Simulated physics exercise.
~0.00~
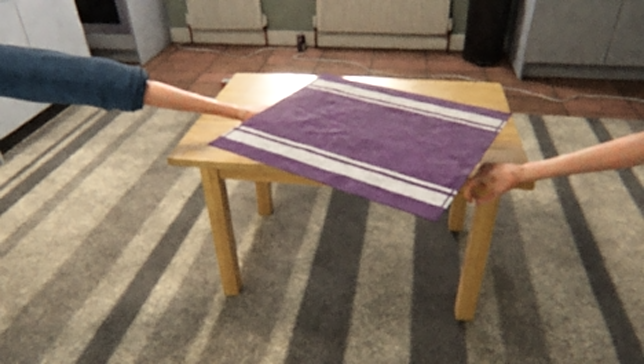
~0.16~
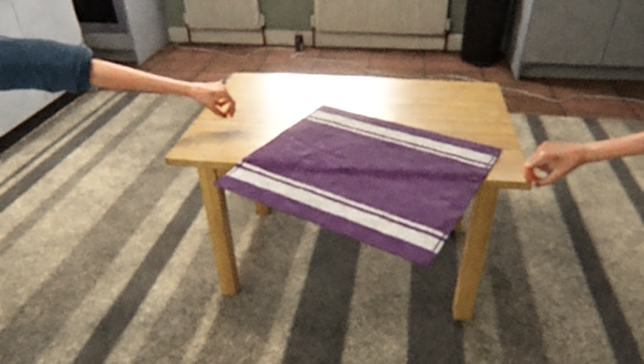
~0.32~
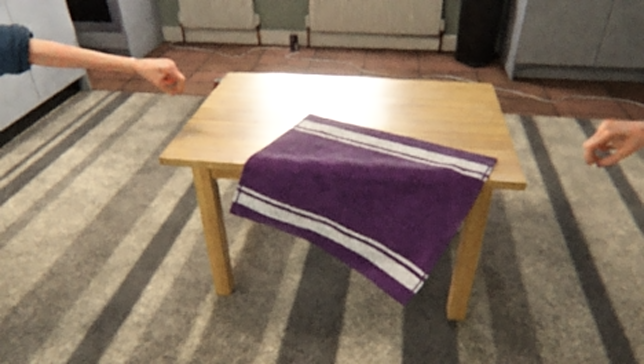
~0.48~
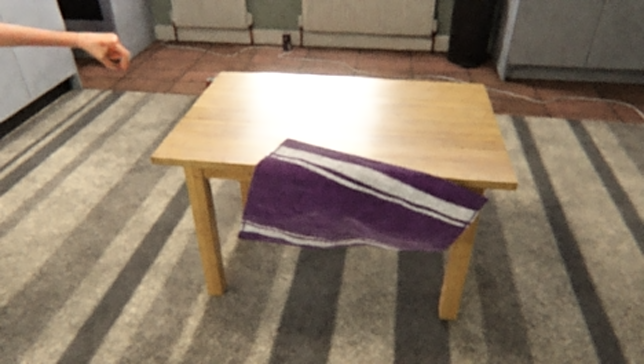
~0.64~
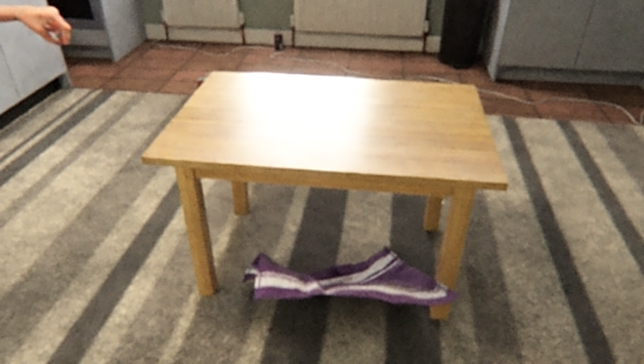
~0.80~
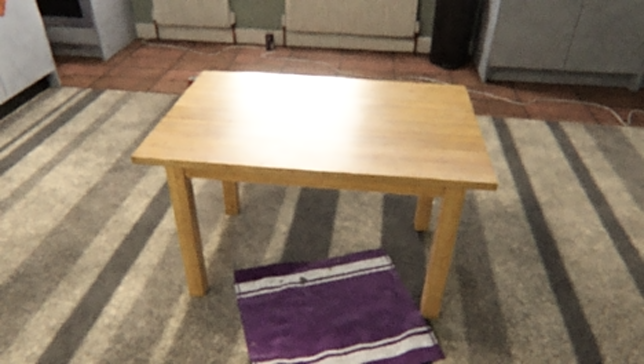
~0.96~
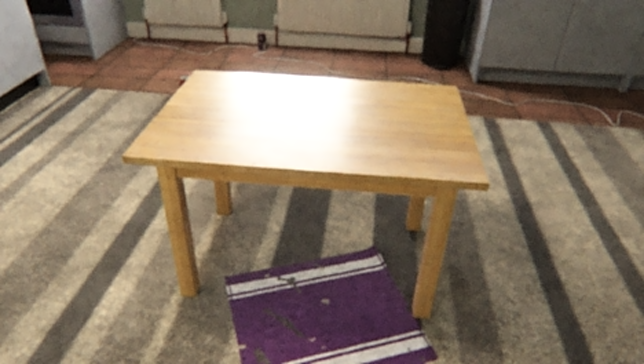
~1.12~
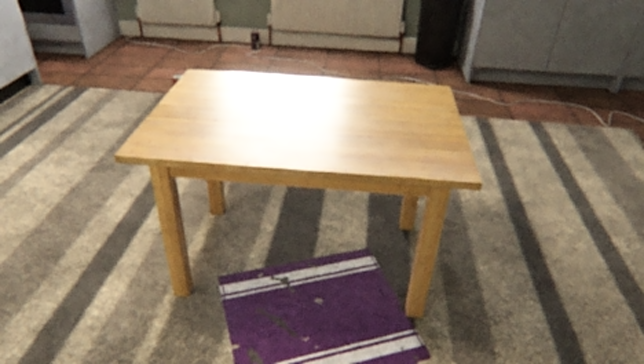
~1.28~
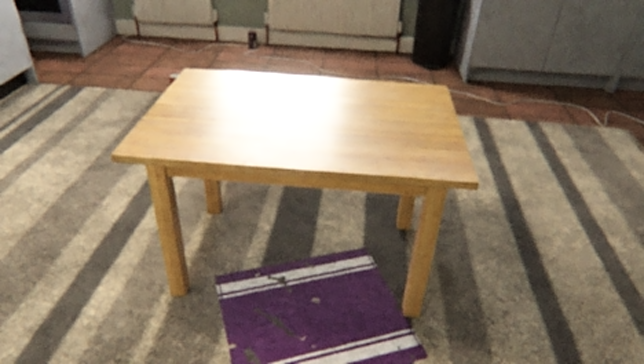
Two hands releasing a purple cloth with white stripes over a wooden table's edge, the cloth sliding off and settling on the carpet.
